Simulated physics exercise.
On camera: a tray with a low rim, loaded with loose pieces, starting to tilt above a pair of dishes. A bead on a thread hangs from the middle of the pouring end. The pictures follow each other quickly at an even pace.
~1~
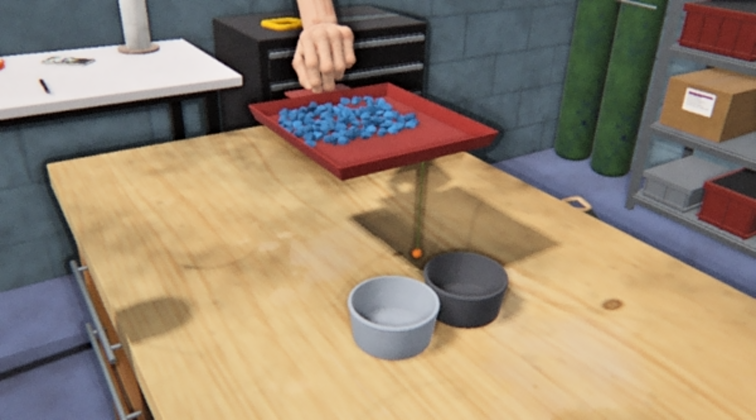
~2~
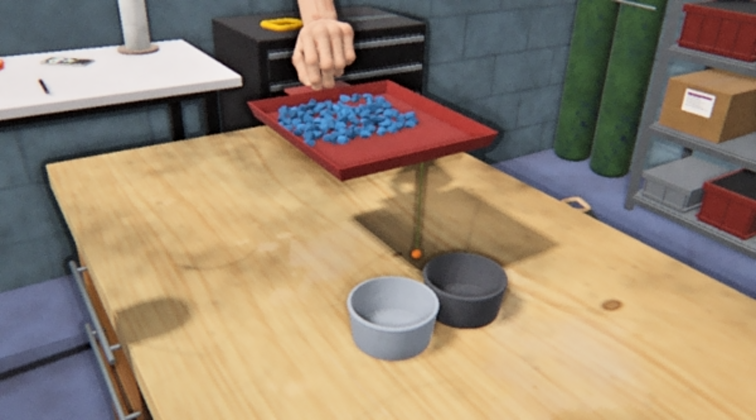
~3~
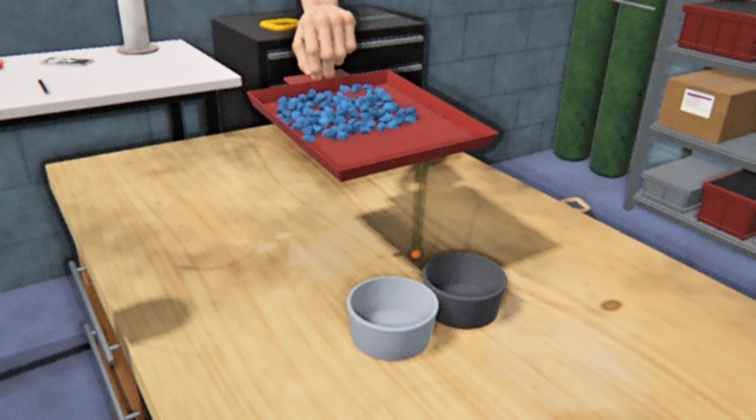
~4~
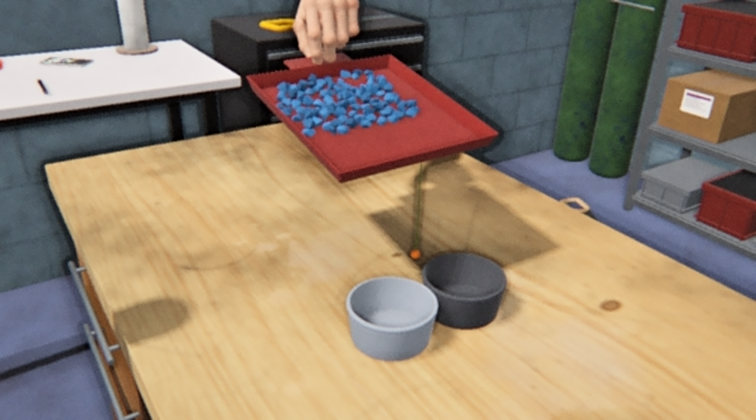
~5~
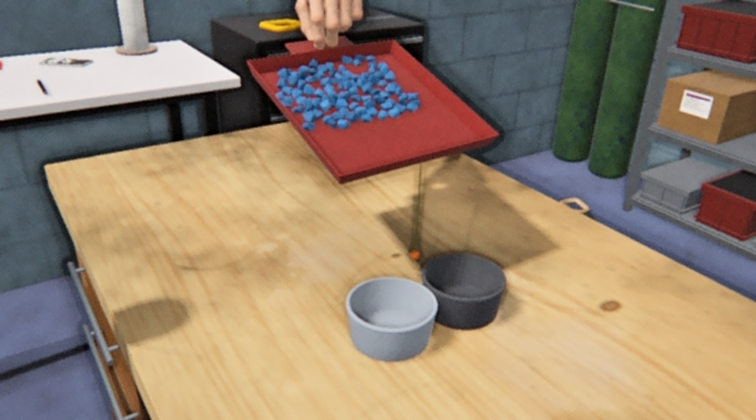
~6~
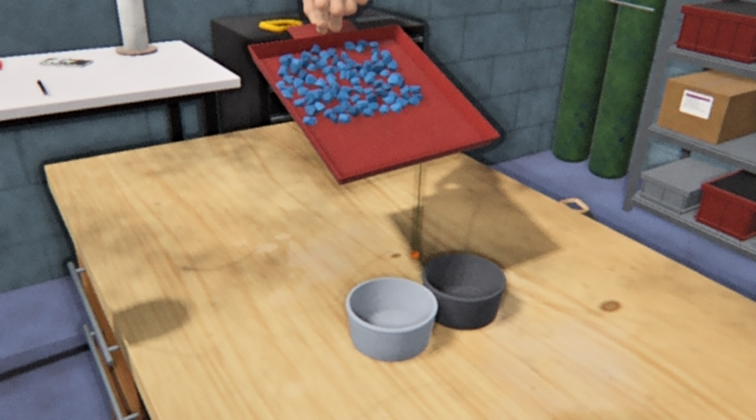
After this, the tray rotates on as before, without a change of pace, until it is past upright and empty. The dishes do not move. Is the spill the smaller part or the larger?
They take the larger part between them.
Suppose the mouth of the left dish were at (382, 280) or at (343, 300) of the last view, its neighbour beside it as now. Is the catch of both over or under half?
The first try: Below a half. The second: Under half.
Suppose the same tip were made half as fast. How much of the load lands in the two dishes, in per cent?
Some 80 per cent.
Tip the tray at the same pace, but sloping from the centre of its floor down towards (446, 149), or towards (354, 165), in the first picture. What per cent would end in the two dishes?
Roughly 30 per cent, and 30 per cent.
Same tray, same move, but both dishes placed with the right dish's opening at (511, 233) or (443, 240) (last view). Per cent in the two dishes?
First some 0, then 0 per cent.
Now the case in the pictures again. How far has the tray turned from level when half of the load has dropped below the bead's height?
Roughly 90°.
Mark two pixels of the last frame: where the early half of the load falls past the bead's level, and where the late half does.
First near (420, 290), later near (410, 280).
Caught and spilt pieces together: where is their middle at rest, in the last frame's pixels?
At about (414, 331).
Soon, tray tipped steeply; most on the tray; about a quarter in the air.
A while on, tray tipped past a quarter turn; a small part on the tray; about a third in the left dish; about a quarter in the right dish; about a quarter outside both; a small part in the air.
Towards the end, tray tipped past a quarter turn; about half in the left dish; about a quarter in the right dish; about a third outside both.
Finally, tray tipped past a quarter turn; about half in the left dish; about a quarter in the right dish; about a third outside both.
